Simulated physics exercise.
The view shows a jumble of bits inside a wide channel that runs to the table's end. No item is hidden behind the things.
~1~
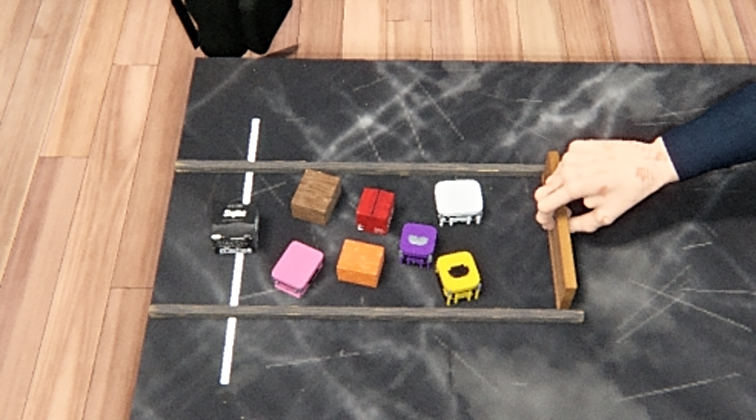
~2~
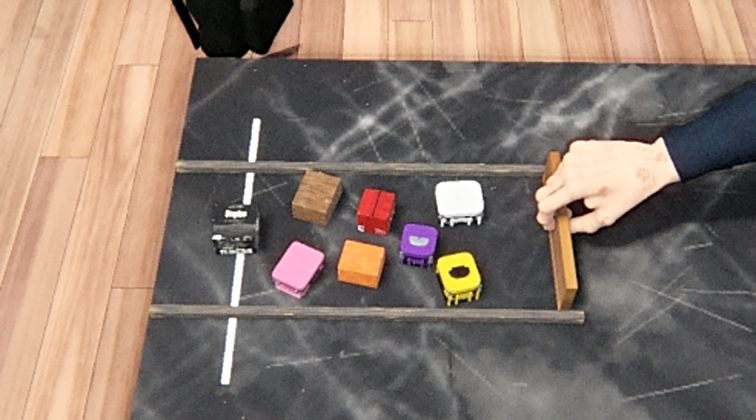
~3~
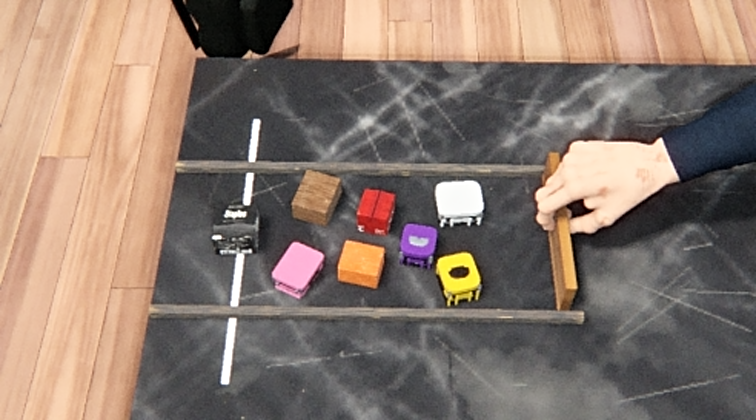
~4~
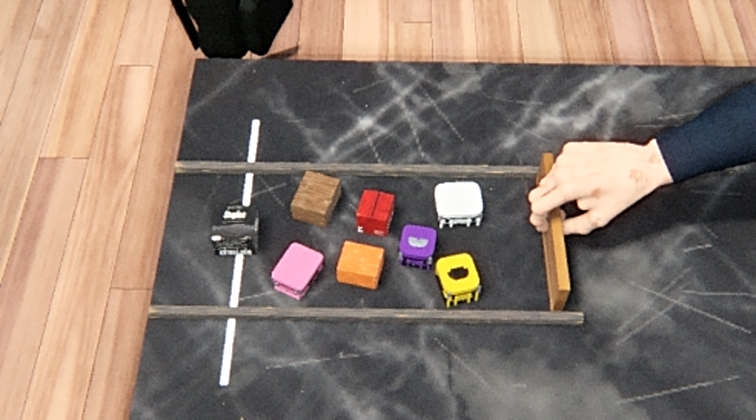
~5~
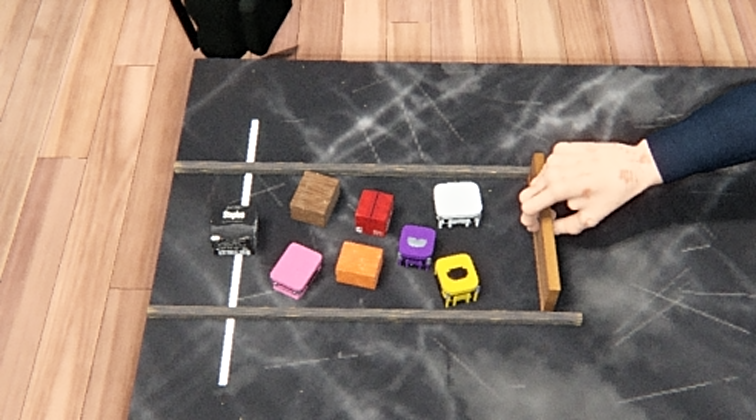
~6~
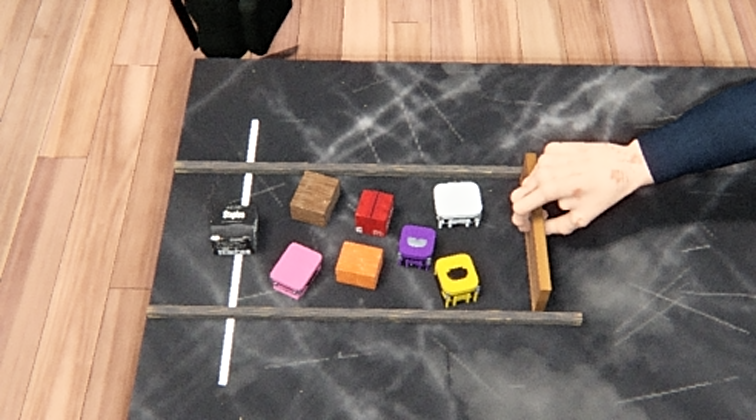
A hand slides a wooden board slightly left between two rails toward scattered colourful blocks.
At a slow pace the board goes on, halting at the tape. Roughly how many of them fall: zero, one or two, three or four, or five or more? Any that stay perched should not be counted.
One or two.
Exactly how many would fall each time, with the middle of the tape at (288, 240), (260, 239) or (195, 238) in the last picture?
The counts: 0, 0 and 5.
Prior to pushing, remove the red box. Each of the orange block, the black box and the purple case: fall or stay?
Well, the orange block is still there, the black box winds up down, and the purple case is still there.
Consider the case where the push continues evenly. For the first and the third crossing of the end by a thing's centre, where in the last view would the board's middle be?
Around (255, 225); afterwards around (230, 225).
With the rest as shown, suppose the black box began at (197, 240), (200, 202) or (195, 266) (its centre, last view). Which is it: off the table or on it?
In turn it goes over; comes down; is lost.
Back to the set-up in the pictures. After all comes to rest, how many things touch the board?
The count in contact is 3.
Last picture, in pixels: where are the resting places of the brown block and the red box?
In the last picture the brown block sits at (182, 180) while the red box sits at (183, 219).
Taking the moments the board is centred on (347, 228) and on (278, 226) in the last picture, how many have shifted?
First 7, after that 8.
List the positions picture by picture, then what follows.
Black box (236, 229); pink case (298, 270); brown block (316, 197); board (558, 229); tape (242, 238), in the first picture.
Pink case (299, 271); board (559, 229), in the second picture.
Brown block (317, 198); white case (459, 204), in the third picture.
Black box (236, 230); orange block (361, 265), in the fourth picture.
Pink case (297, 272); purple case (416, 248), in the fifth picture.
Black box (235, 230); pink case (297, 271); brown block (316, 199); board (534, 231); tape (241, 239), in the sixth picture.
Soon after, none off yet; black box at rest near (235, 230); pink case at rest near (297, 271); brown block at rest near (316, 199).
After that, none off yet; black box at rest near (235, 230); pink case displaced about its own width near (239, 278); brown block displaced about its own width near (264, 188).
In the end, the number that fall off is one or two; gone, pink case and black box.
